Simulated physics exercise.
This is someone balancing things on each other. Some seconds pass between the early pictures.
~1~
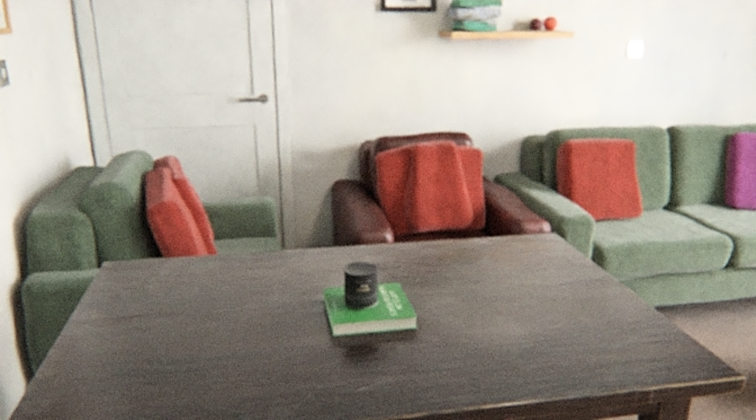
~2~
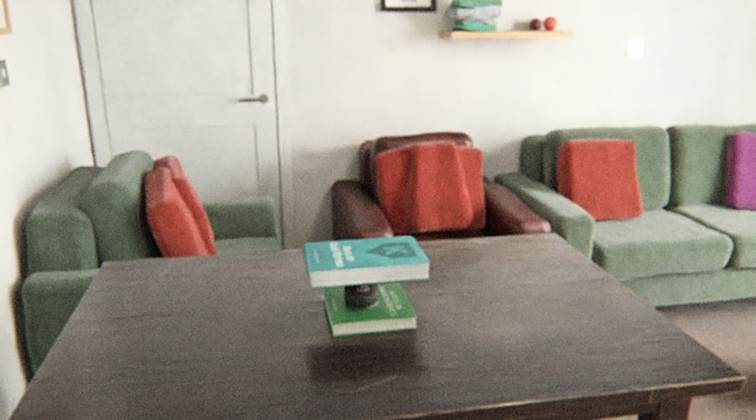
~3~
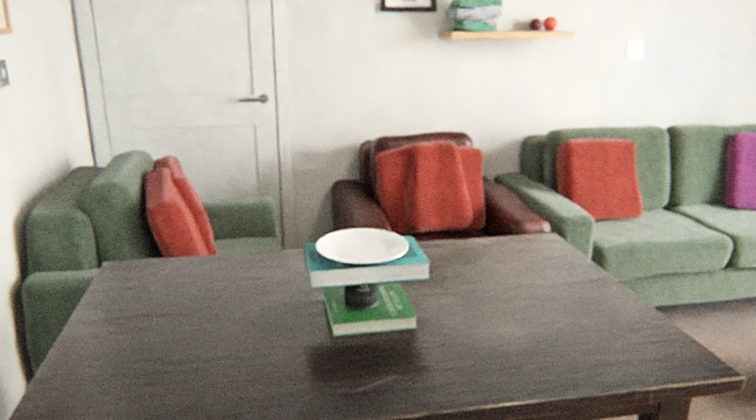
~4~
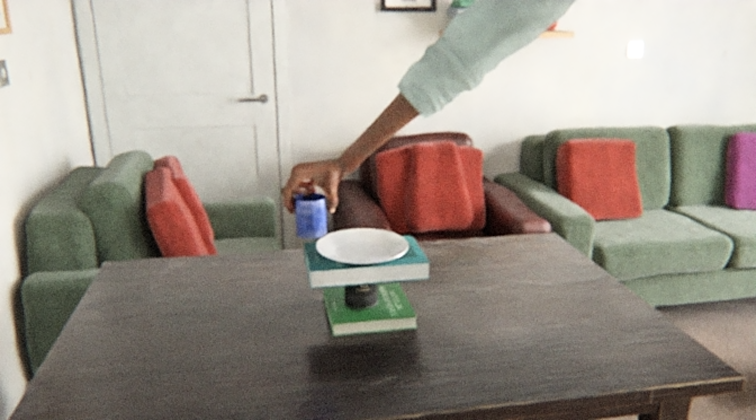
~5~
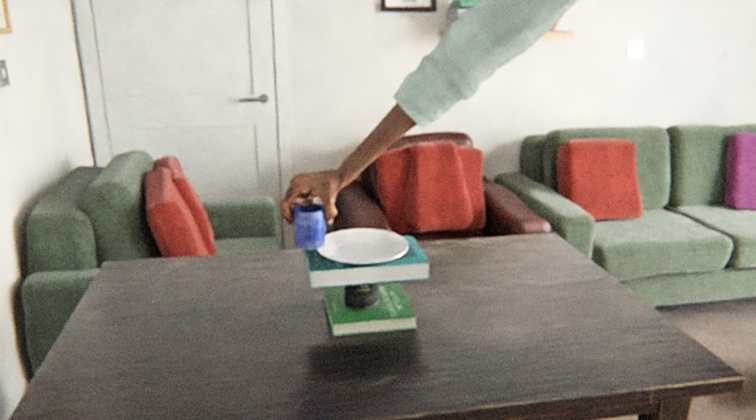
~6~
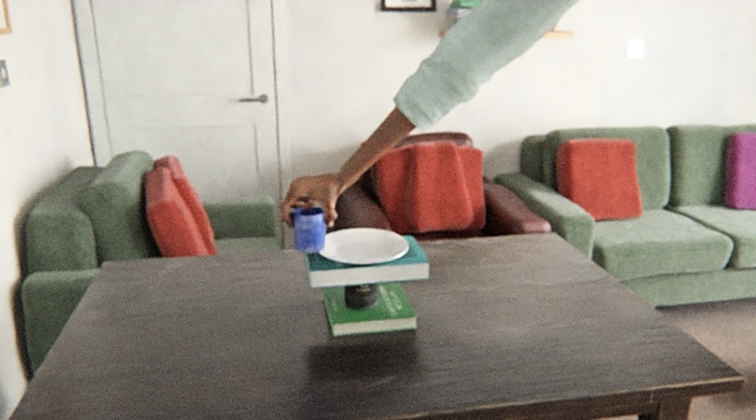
A hand lowered a blue cup onto the left edge of a white plate and kept hold of it, after a teal book and then the plate were stacked on a black object atop a green book.
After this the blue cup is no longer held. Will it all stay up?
In the end the pile comes apart.
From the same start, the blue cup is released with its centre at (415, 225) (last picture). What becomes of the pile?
Then it comes apart.
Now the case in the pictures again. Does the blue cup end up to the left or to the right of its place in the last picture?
To the left.
Then, 0.30 s past the last view, blue cup now fallen.
Then, 0.40 s past the last view, things are still on the move.
Then, 1.10 s past the last view, nothing new.
Finally, fallen, blue cup; the other 4 still in place. Final places as the last picture's camera would see them, blue cup near (280, 309). The pile gives way.
